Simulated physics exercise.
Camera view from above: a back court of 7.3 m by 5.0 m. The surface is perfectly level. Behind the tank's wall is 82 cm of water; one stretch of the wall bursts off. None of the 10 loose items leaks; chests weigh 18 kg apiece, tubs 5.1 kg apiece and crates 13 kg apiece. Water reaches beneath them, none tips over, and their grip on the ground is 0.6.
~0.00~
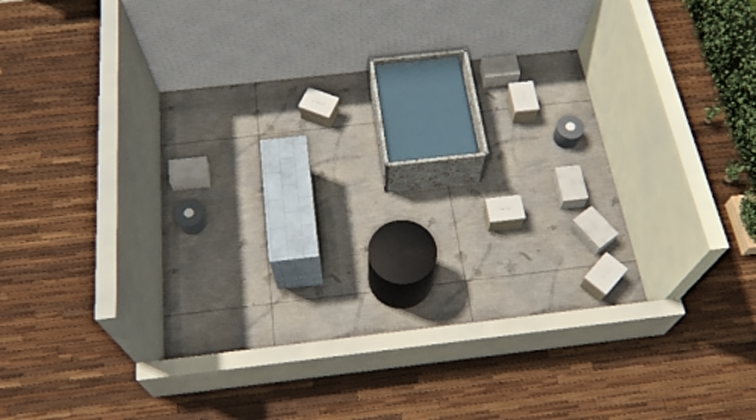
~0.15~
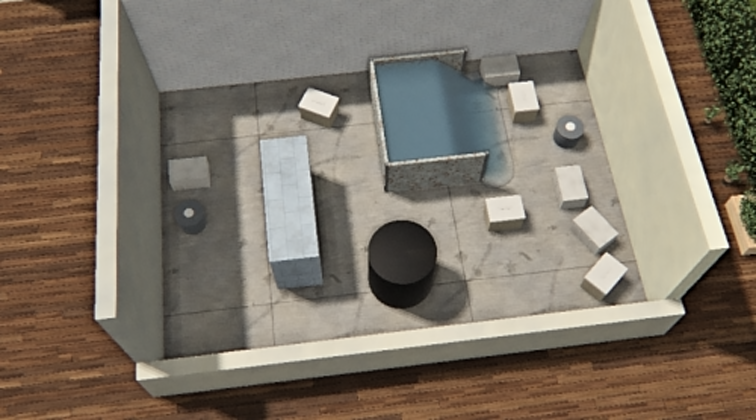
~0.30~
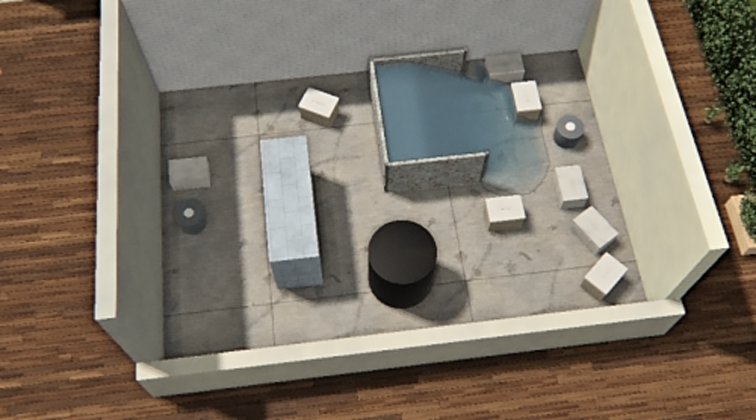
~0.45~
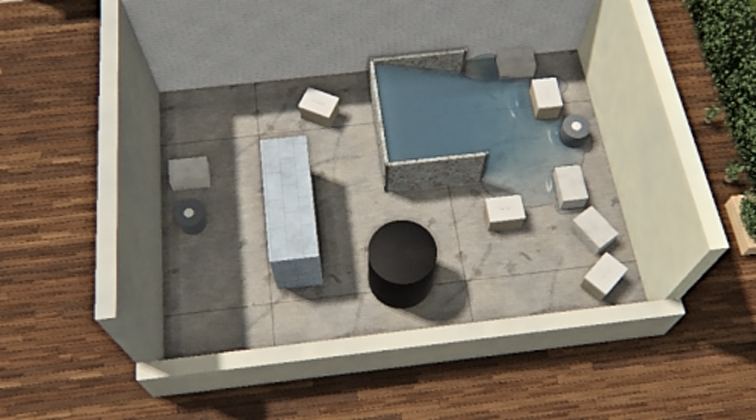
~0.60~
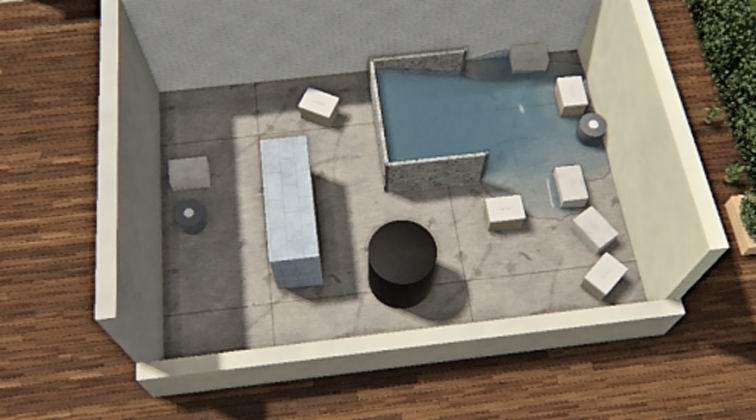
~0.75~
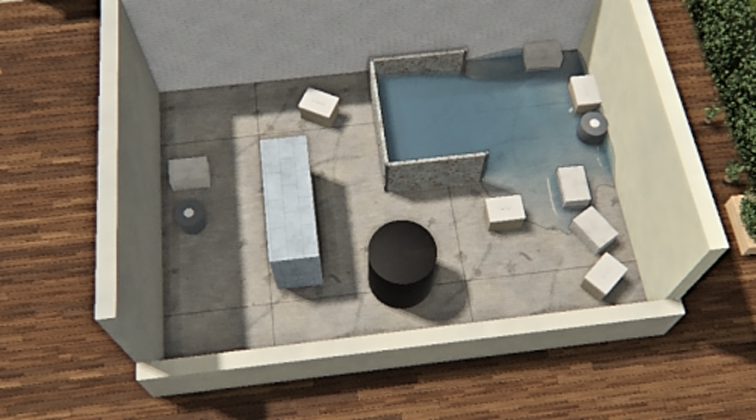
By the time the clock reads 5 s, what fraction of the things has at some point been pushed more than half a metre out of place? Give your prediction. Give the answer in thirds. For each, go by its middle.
Two thirds or more.
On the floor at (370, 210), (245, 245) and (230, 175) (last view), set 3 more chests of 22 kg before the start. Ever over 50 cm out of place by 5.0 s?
Order as listed: Inside half a metre / inside half a metre / inside half a metre.
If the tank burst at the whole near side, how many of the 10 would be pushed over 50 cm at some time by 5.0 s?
The count would be 7.
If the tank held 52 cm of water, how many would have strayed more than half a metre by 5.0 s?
That would give 6.
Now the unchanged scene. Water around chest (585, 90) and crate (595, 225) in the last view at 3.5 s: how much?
I'd estimate 14 cm for the first and 23 cm for the second.
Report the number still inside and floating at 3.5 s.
My tally comes to 5.
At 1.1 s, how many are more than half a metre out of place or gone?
I make it 3.
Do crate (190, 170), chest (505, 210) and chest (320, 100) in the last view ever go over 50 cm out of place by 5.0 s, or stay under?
Listed in sequence: Lower; higher; lower for the last.
After 1.1 s 3 of 10 are over 50 cm from their spots; 4 afloat.
After 2.2 s 6 of 10 are over 50 cm from their spots; 6 afloat.
After 3.5 s 7 of 10 are over 50 cm from their spots; 5 afloat.
After 5.0 s 7 of 10 are over 50 cm from their spots, and 7 have been at some point; 5 afloat.
